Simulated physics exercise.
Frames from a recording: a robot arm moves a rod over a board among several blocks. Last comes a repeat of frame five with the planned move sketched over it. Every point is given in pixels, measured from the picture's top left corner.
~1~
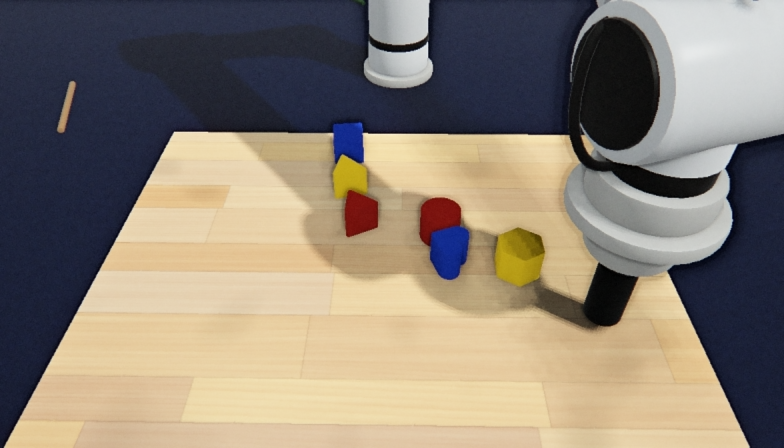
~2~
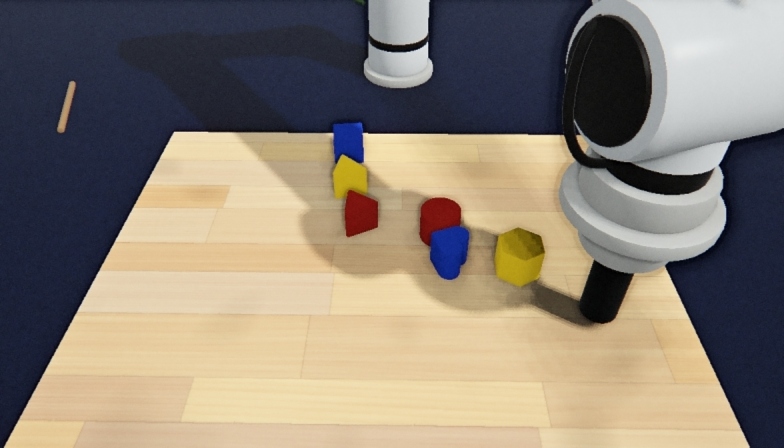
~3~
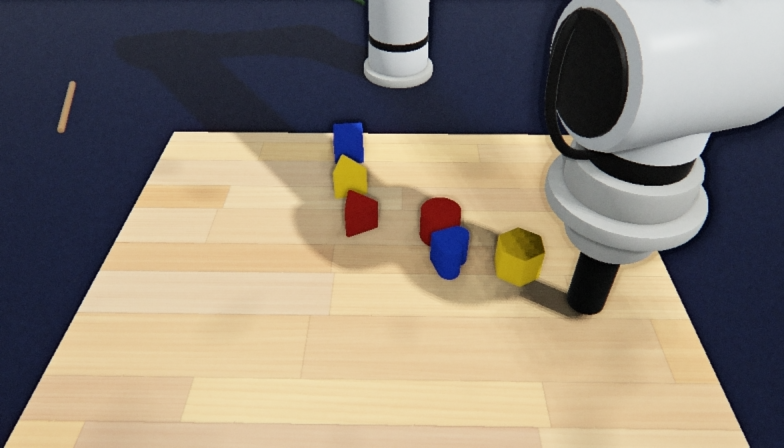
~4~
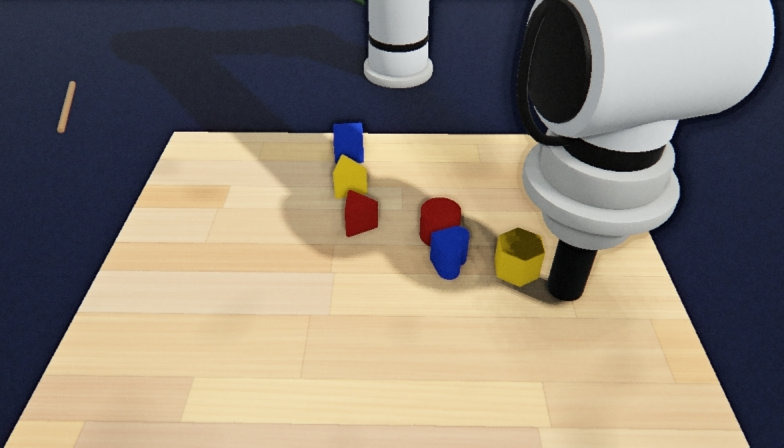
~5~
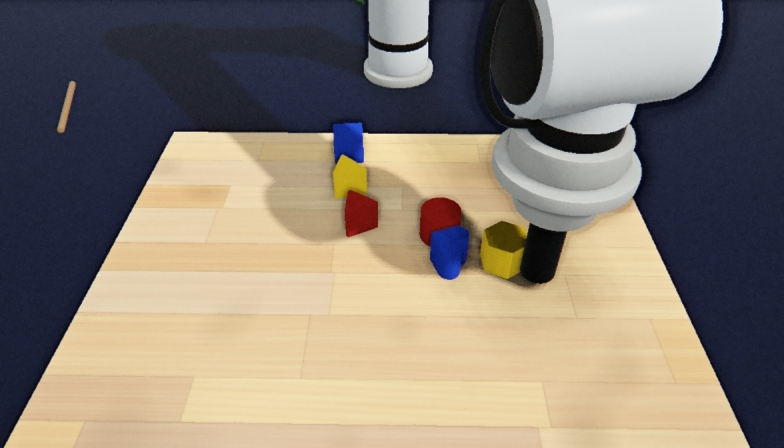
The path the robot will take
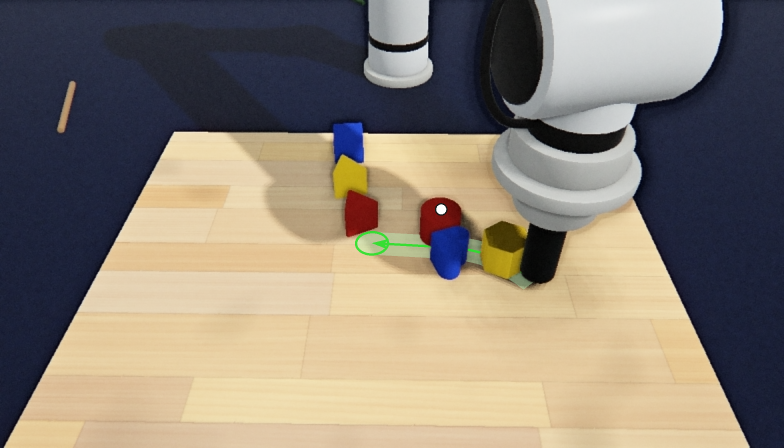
A robot arm with a black rod moved left across the wooden board, slowly at first, and nudged the yellow hexagonal block slightly left toward the blue one, while the other blocks stayed still.
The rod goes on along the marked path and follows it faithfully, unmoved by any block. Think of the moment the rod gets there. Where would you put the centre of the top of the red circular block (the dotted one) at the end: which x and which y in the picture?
The middle of its upper face will lie at (372, 169).
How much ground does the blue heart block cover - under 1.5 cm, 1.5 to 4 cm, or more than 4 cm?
Displaced 1.5 to 4 cm.
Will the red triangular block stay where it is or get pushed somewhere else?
Well, the red triangular block shifts from its place.
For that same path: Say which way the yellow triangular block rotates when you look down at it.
Viewed from overhead, the yellow triangular block winds up turned anticlockwise.
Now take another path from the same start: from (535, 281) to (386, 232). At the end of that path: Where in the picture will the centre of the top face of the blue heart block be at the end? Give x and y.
Its top centre is at about (403, 234).
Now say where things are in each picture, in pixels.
In the first frame, rod tip (602, 312); block tops, yellow triangular block (347, 165); red triangular block (357, 200); red circular block (441, 209); blue heart block (451, 238); yellow hexagonal block (522, 243).
In the second frame, rod (598, 310); blocks unchanged.
In the third frame, rod (585, 301); blocks unchanged.
In the fourth frame, rod (565, 288); blocks unchanged.
In the fifth frame, rod (537, 271); yellow triangular block (347, 165); red triangular block (357, 200); red circular block (441, 209); blue heart block (451, 238); yellow hexagonal block (507, 236).
Path on the board, from (535, 281) through (485, 254) and (428, 246) to (372, 243); the dot is on the red circular block.
The first path, step by step. One third of the way, rod (486, 244); red circular block (418, 201); blue heart block (435, 239), turned 60° anticlockwise; yellow hexagonal block (454, 215), turned 25° anticlockwise.
Two thirds of the way, rod (428, 237); red circular block (380, 182); blue heart block (423, 241), turned 100° anticlockwise; yellow hexagonal block (402, 203).
At the end, rod (372, 234); yellow triangular block (346, 161), turned 45° anticlockwise; red triangular block (334, 195), turned 70° anticlockwise; red circular block (372, 169); blue heart block (419, 241), turned 120° anticlockwise; yellow hexagonal block (365, 193), turned 55° clockwise.
